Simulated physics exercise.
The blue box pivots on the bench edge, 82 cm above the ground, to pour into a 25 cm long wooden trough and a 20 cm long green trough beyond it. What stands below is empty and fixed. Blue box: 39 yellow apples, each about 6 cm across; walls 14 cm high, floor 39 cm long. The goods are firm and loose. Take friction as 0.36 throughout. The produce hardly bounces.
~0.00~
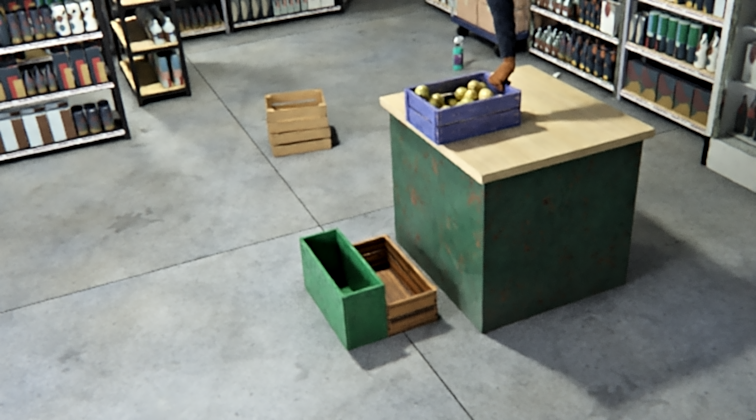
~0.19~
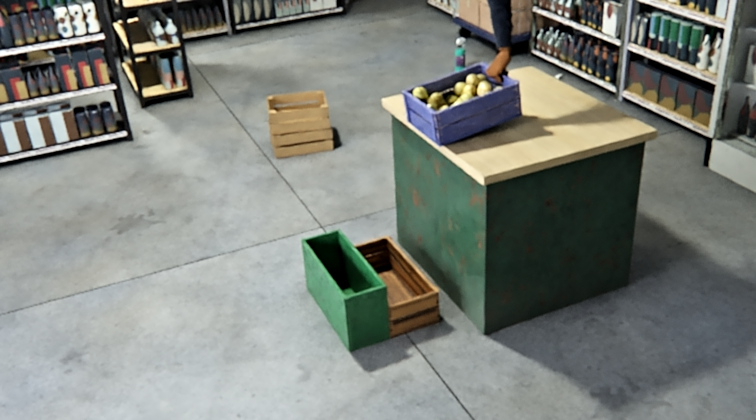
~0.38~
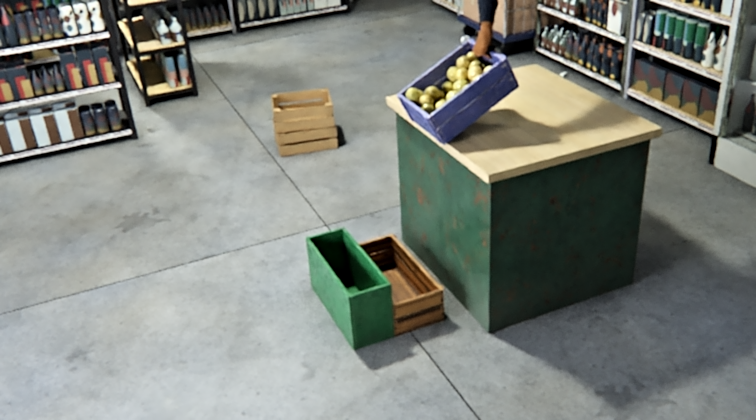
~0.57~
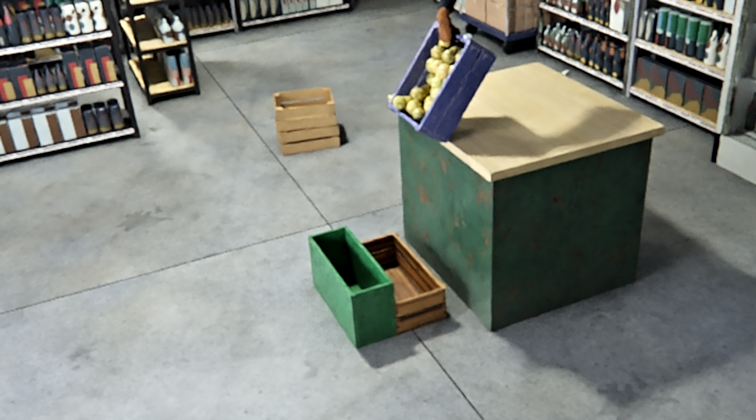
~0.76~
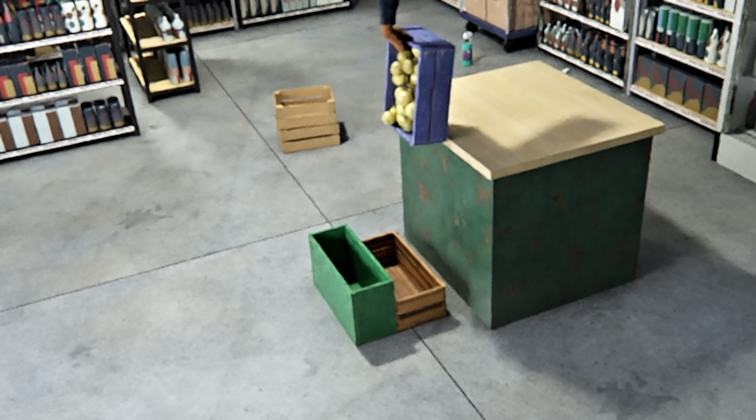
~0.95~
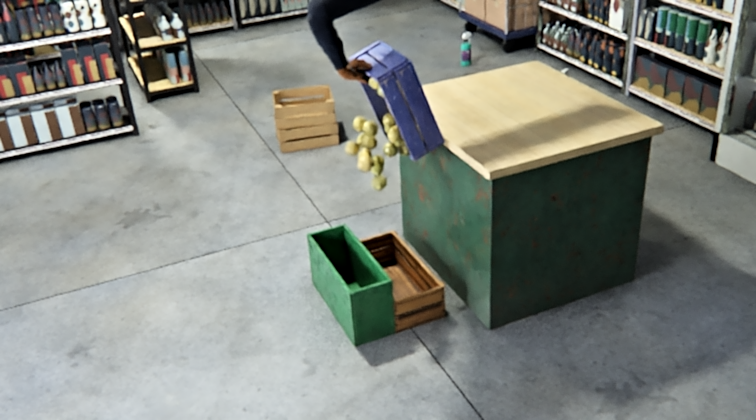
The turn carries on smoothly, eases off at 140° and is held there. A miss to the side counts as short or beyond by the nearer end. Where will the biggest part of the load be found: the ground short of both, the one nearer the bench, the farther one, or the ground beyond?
The farther one, the green trough, gets the most.
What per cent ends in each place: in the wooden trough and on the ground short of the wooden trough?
Roughly 35 and 0 per cent.
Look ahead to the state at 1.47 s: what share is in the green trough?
Some 55 per cent by then.
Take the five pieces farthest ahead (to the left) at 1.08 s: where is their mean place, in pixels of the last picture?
At about (336, 228).
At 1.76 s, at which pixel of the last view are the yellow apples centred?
Around (359, 297).
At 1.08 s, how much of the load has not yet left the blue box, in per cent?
About 35 per cent.
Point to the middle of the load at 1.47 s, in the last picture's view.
At about (360, 292).
After 1.08 s, tilt 125°; 14 still in the blue box, 1 in the green trough and 24 in the air.
After 1.24 s, tilt 137°; 1 in the wooden trough, 9 in the green trough, 1 on the ground beyond the green trough and 28 in the air.
After 1.47 s, tilt 140°; 12 in the wooden trough, 22 in the green trough, 2 on the ground beyond the green trough and 3 in the air.
When it is over (at 1.76 s), 13 in the wooden trough, 22 in the green trough and 4 on the ground beyond the green trough.
